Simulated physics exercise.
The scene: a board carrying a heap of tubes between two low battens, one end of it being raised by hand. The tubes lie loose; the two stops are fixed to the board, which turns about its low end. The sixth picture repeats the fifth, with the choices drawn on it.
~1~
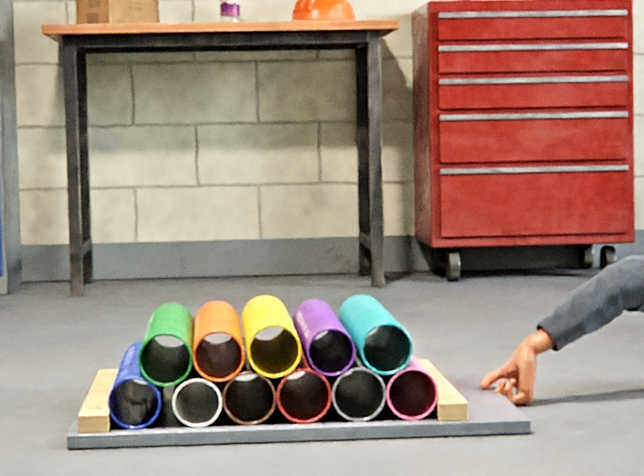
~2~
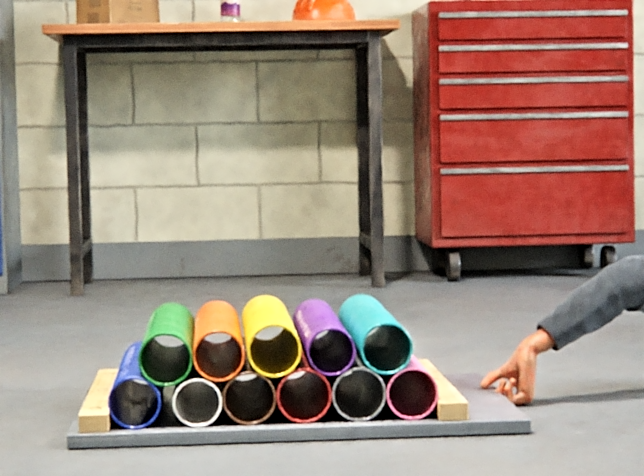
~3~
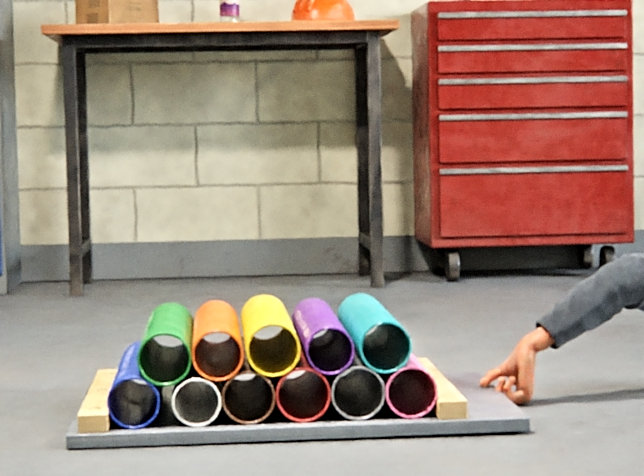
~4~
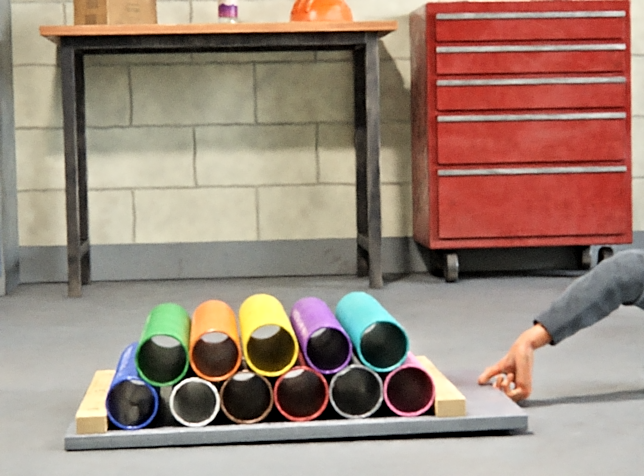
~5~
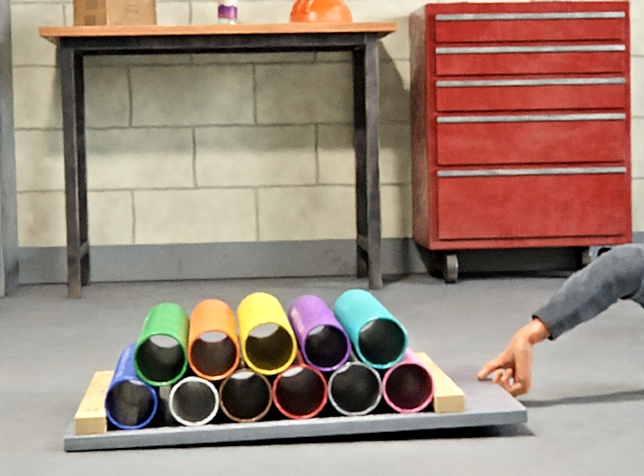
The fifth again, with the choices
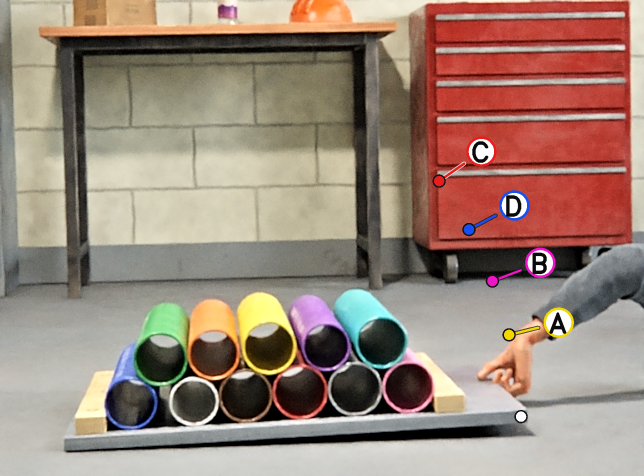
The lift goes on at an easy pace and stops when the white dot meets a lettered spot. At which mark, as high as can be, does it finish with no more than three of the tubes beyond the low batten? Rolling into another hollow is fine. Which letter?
It can be raised to D.
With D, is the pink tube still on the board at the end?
Yes.
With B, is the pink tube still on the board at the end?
Yes.
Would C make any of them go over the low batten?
Yes, at C.
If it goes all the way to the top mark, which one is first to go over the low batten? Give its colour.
First is the green one.
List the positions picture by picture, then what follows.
In the first frame, brown tube (249, 399); red tube (304, 396); grey tube (359, 395).
In the second frame, grey tube (359, 394); pink tube (413, 394).
In the third frame, board (292, 398); grey tube (358, 393); pink tube (412, 392); yellow tube (273, 350).
In the fourth frame, board (290, 397); blue tube (131, 403); brown tube (247, 397); white tube (195, 402).
In the fifth frame, board (290, 395); blue tube (130, 404); white tube (194, 402).
On the marked copy, A at (509, 335); B at (492, 281); C at (439, 181); D at (469, 230); the white dot at (521, 417).
Taking D. A third of the way, board at 16°.
Two thirds of the way, board at 26°.
When it is over, board at 26°, two over the low batten (orange, green).
As for the rest, A one over the low batten (green); B one over the low batten (green); C five over the low batten.
